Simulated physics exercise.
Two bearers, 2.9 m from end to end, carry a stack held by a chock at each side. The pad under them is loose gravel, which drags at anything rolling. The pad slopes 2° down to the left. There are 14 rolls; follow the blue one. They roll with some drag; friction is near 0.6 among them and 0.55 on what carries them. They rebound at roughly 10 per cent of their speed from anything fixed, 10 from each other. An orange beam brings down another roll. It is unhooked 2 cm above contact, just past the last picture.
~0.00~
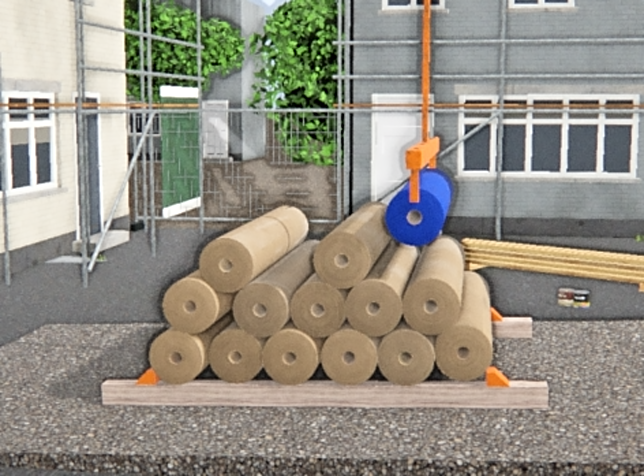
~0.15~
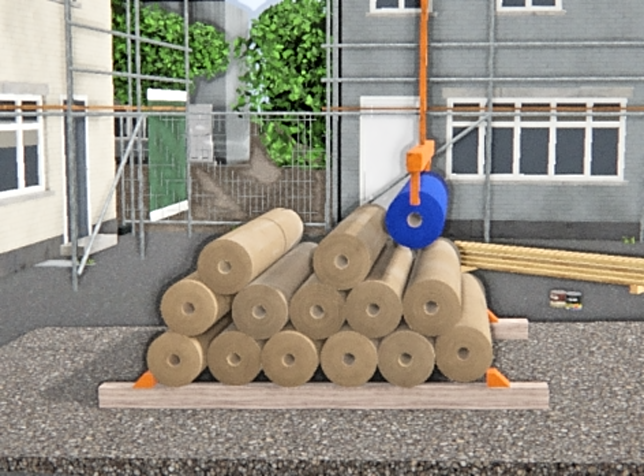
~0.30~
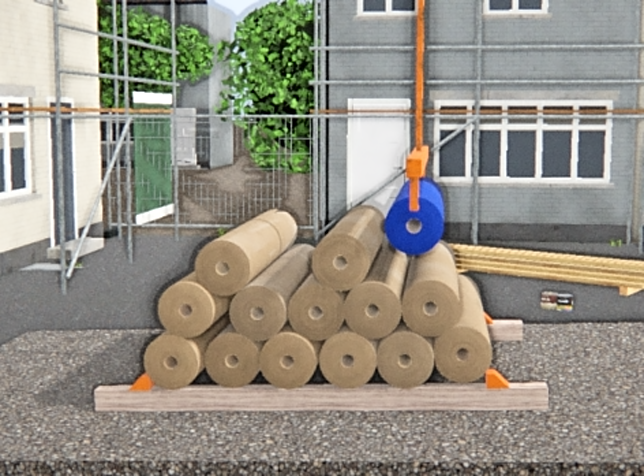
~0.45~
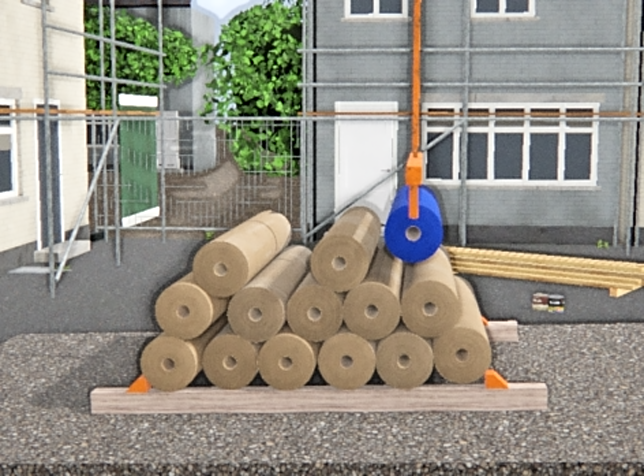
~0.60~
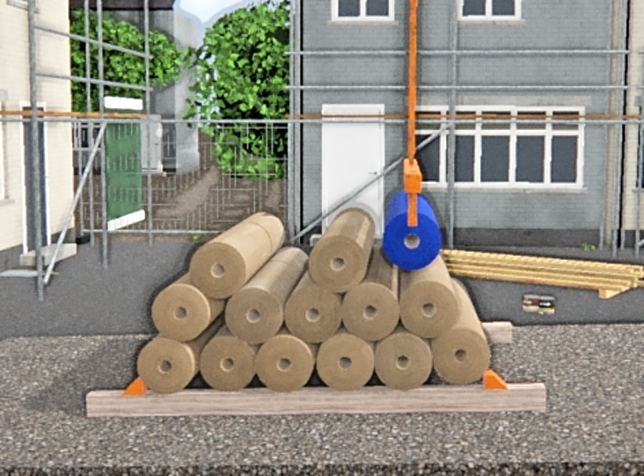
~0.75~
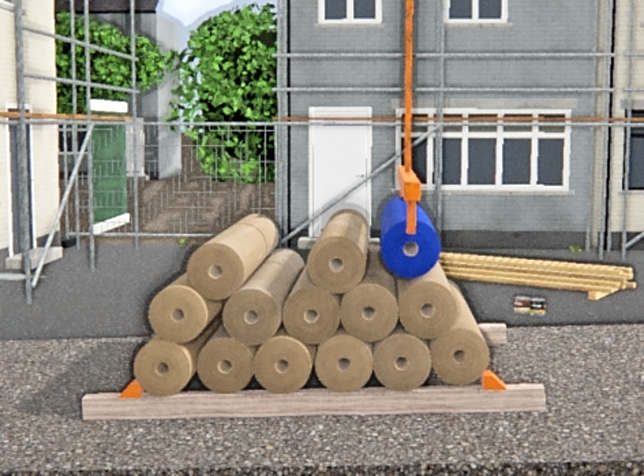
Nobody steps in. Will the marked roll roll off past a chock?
The blue roll is held in.
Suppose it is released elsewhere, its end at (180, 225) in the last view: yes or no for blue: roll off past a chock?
In that case blue yes.
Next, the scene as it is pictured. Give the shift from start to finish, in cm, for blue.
Moved: Blue 30.
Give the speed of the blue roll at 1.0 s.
Near 0.4 m/s.
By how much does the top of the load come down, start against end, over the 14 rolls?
About 25 cm.
By 1.0 s, blue is up on others, 45 cm inside the right chock, rolling left; 0 of 14 are outside the chocks.
By 1.1 s, blue is up on others, 50 cm inside the right chock, rolling left; 0 of 14 are outside the chocks.
By 1.3 s, blue as before; 0 of 14 are outside the chocks.
Finally (1.5 s), blue is up on others, 50 cm inside the right chock; 0 of 14 are outside the chocks.
